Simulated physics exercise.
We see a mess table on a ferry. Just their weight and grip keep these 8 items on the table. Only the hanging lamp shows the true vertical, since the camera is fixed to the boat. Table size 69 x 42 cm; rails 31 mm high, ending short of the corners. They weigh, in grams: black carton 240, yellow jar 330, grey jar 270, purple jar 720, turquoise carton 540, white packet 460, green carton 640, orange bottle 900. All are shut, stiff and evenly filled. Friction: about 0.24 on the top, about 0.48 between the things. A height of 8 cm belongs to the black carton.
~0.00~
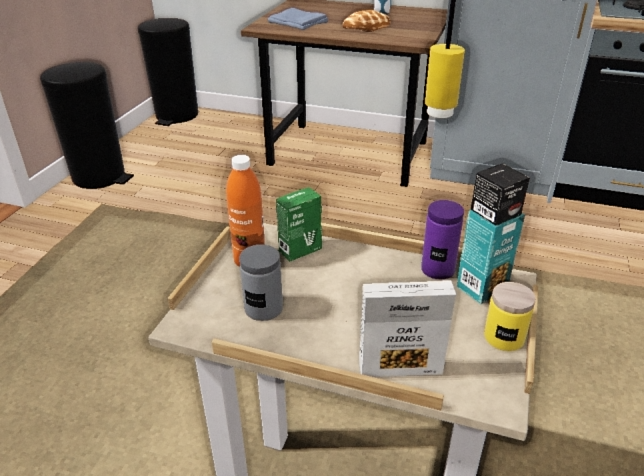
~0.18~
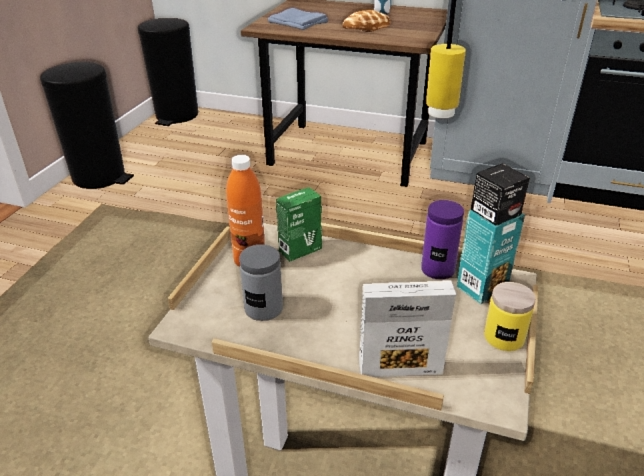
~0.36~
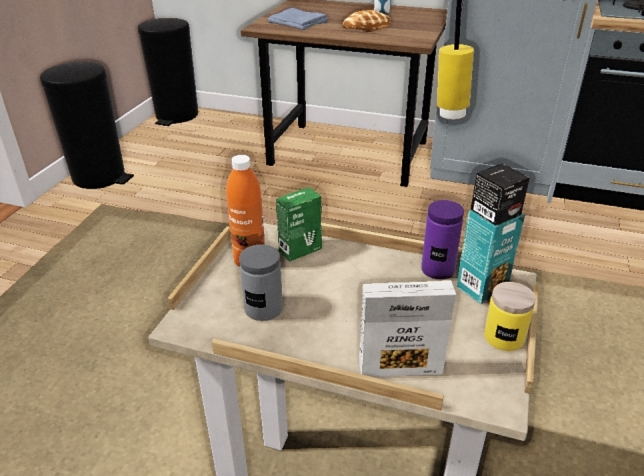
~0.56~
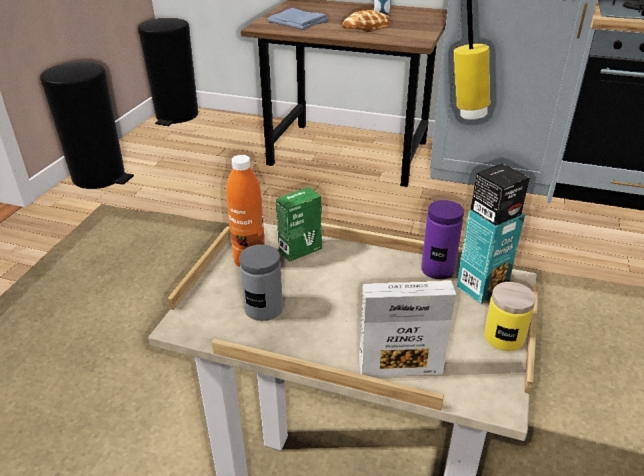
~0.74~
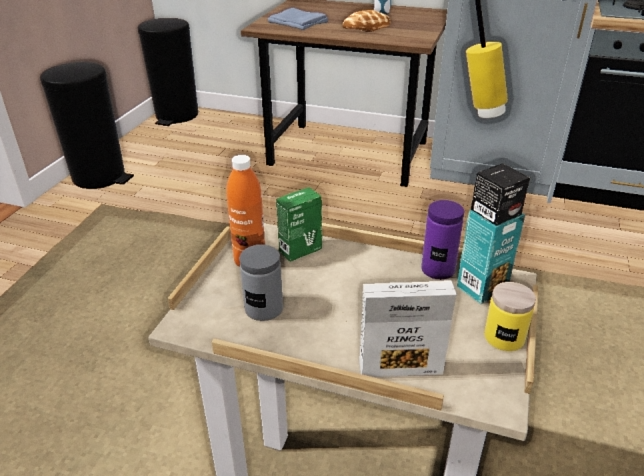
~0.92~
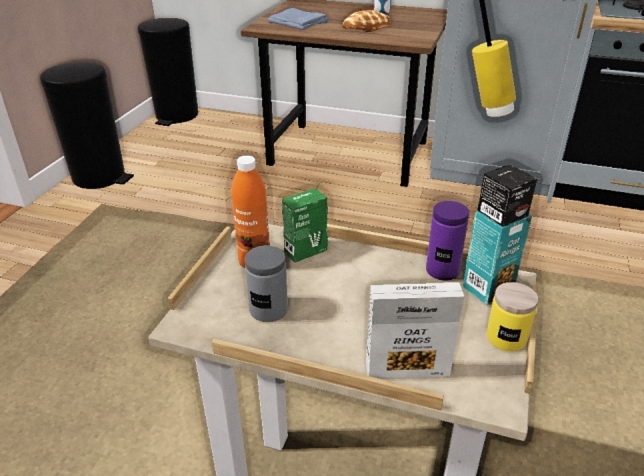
Yellow hanging lamp swinging gradually to the right above a low table of cartons, jars and a bottle, which shift slightly right.
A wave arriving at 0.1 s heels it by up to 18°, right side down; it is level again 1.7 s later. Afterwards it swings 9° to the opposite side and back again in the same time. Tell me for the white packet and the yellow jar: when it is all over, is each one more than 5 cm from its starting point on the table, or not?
At the end, the white packet ends up away from where it started, the yellow jar ends up near where it started.
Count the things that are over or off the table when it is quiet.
So, 0 in all.
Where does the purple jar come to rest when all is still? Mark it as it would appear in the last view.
Rest position, about (487, 245) px.
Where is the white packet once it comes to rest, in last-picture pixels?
Somewhere around (489, 351).
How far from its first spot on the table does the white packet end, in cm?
About 14 cm.
Around 1.12 s, heel 16°, right side down; white packet shifted 5 cm near (436, 338); black carton shifted 5 cm; green carton shifted 6 cm.
Around 1.22 s, heel 14°, right side down; white packet shifted 8 cm near (453, 342); green carton shifted 9 cm; orange bottle shifted 8 cm.
Around 1.42 s, heel 8°, right side down; white packet shifted 14 cm near (486, 350); green carton shifted 15 cm; orange bottle shifted 13 cm.
Finally (4.0 s), not toppled but over 5 cm from the start, black carton, grey jar, purple jar, white packet, green carton and orange bottle; the other 2 still in place (within 5 cm). In the last view, white packet near (489, 351), yellow jar near (512, 317).
